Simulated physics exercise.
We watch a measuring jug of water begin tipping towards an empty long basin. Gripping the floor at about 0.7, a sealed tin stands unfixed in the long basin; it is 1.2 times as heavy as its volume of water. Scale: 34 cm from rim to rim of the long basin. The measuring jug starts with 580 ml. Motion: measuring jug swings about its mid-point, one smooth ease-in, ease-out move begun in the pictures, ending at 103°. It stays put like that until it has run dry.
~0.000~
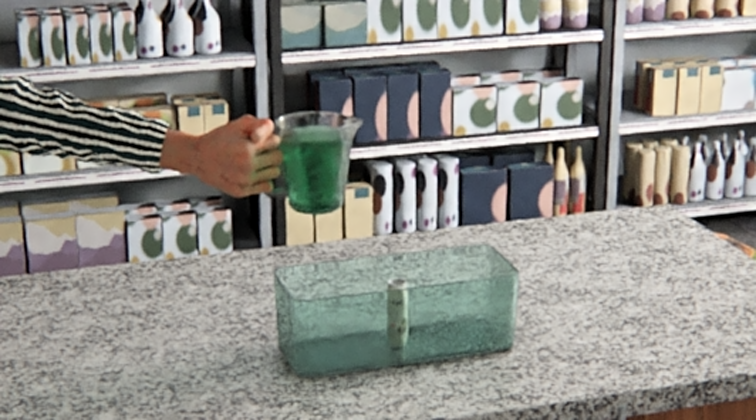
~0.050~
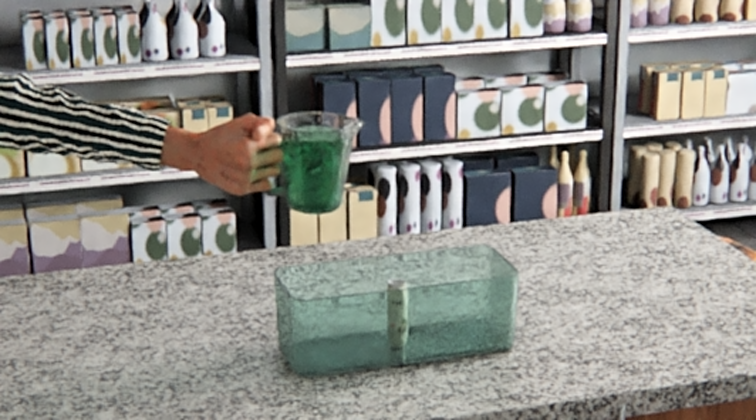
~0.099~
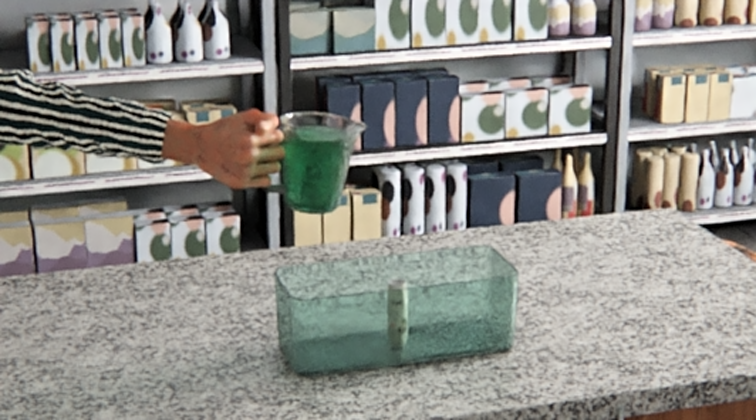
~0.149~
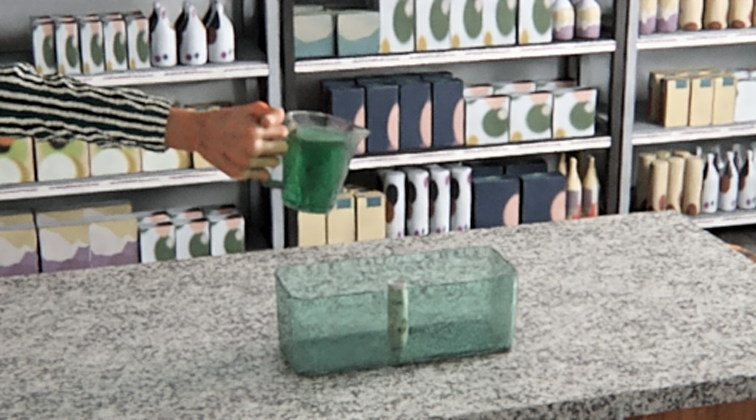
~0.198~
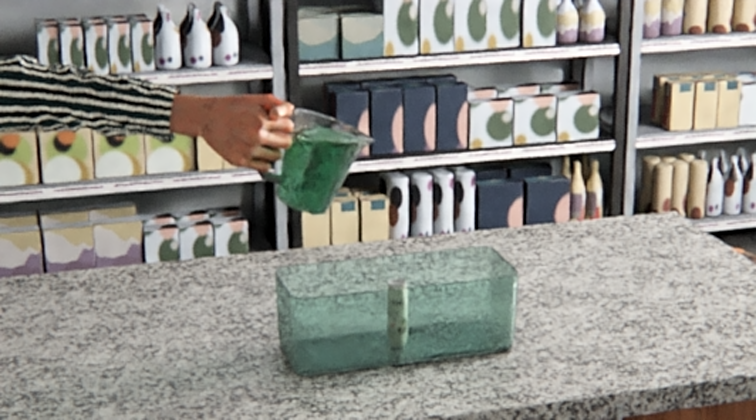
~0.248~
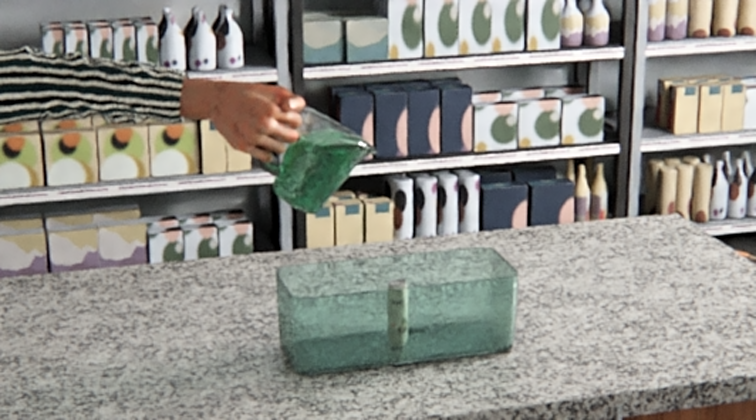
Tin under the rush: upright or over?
Watch, it's going to hold out.
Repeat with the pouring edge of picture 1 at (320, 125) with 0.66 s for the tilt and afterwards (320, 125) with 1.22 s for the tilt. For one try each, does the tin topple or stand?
In the first try it comes down; in the second it comes down.
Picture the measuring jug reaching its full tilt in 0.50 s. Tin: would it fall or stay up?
The tin stays on its base.
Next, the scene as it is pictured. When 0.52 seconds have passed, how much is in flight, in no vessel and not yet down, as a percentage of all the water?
Some 32 per cent.
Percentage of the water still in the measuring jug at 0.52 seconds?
Close to 52 in a hundred.
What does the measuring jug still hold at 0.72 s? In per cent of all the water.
About 12 % is still there.
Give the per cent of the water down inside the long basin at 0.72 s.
That comes to about 68 percent.
After 0.52 s the tilt is 92° and 53 per cent is still to pour; the tin stands where it began.
After 0.72 s the tilt is 103° and 11 per cent is still to pour; the tin stands where it began.
After 0.93 s the tilt is 103° and 1 per cent is still to pour; the tin stands where it began.
After 1.16 s the tilt is 103° and 0 per cent is still to pour; the tin stands where it began.
In the end the tin stands where it began.
